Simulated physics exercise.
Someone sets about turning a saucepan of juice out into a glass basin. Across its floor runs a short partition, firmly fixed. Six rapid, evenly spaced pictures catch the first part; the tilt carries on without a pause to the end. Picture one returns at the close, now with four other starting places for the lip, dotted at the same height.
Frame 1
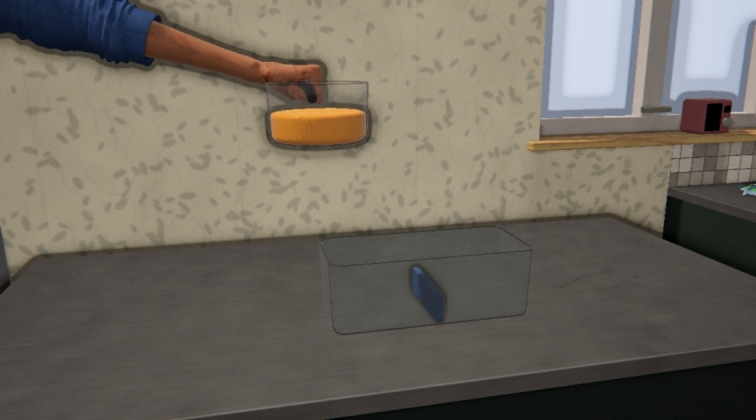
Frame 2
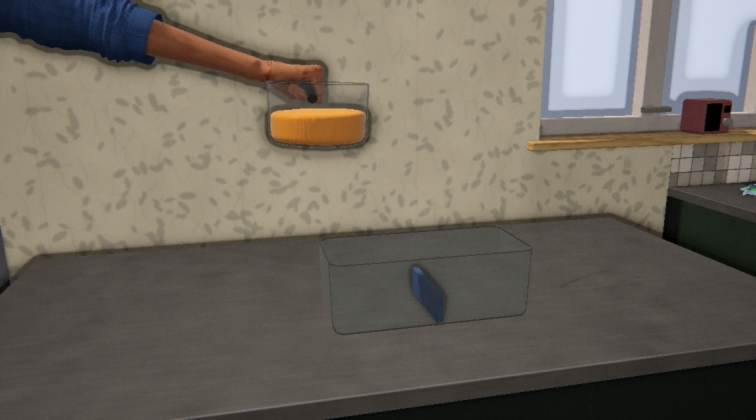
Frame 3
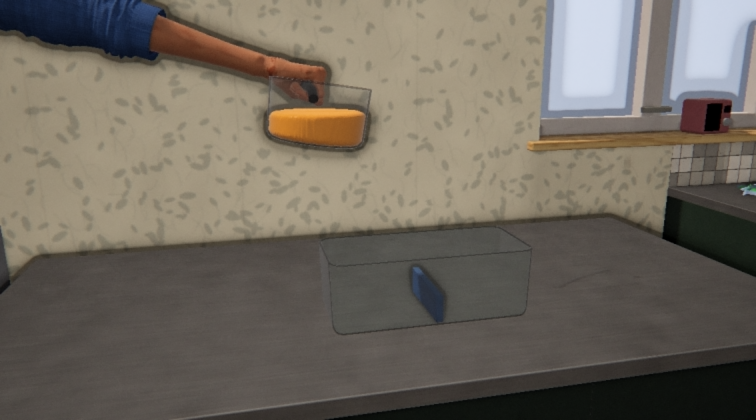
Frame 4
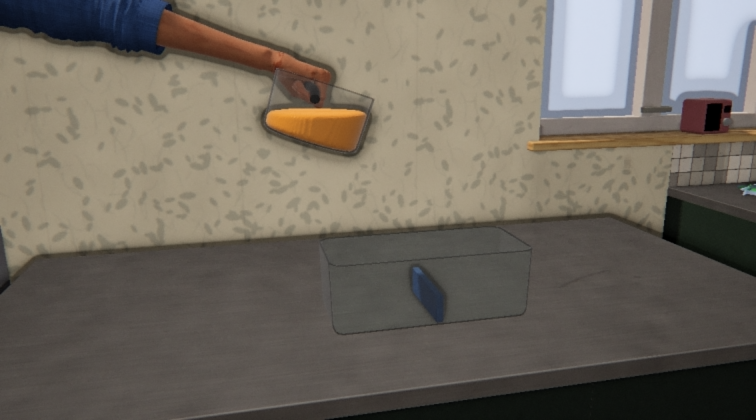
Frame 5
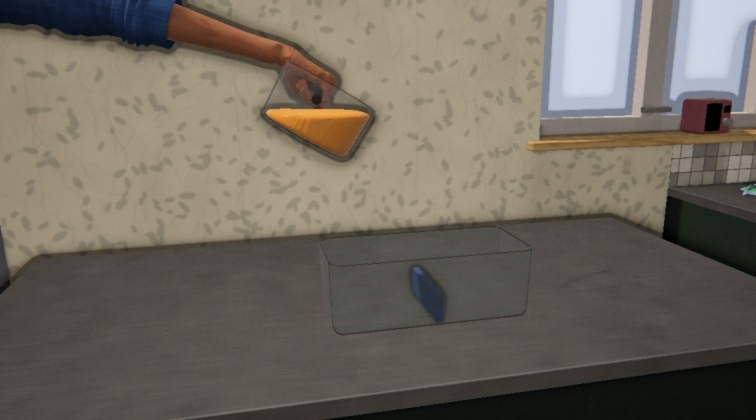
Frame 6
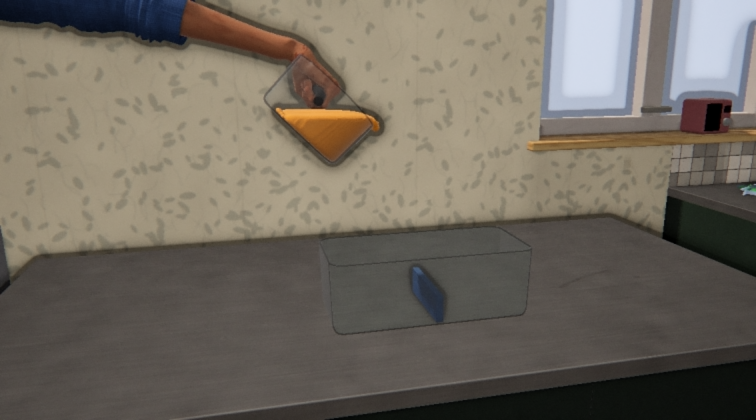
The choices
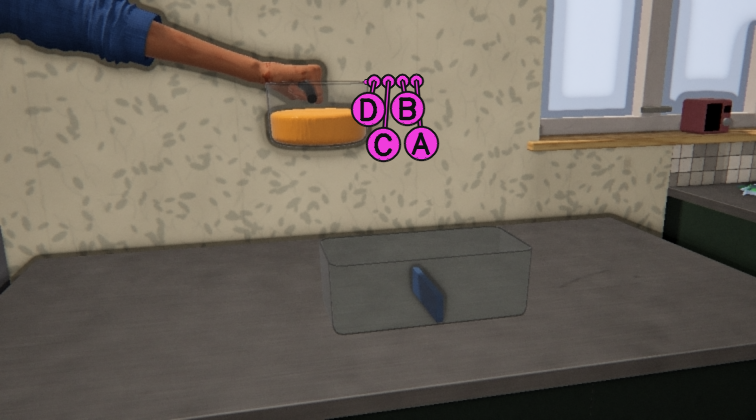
Orange juice in a clear pan tilting rightward in a person's hand above a glass basin, then just starting over the lip.
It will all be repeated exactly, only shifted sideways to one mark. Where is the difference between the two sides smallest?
Go for C.
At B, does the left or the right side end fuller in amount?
The right one.
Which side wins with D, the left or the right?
The left side.
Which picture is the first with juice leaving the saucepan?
Picture 6.
On the marked copy, A at (416, 81); B at (402, 81); C at (388, 81); D at (374, 81).
For spot A, about 7 % ends left of the wall and 91 % right of it.
For spot B, about 27 % ends left of the wall and 72 % right of it.
For spot C, about 49 % ends left of the wall and 50 % right of it.
For spot D, about 75 % ends left of the wall and 23 % right of it; 3 % is lost outside.
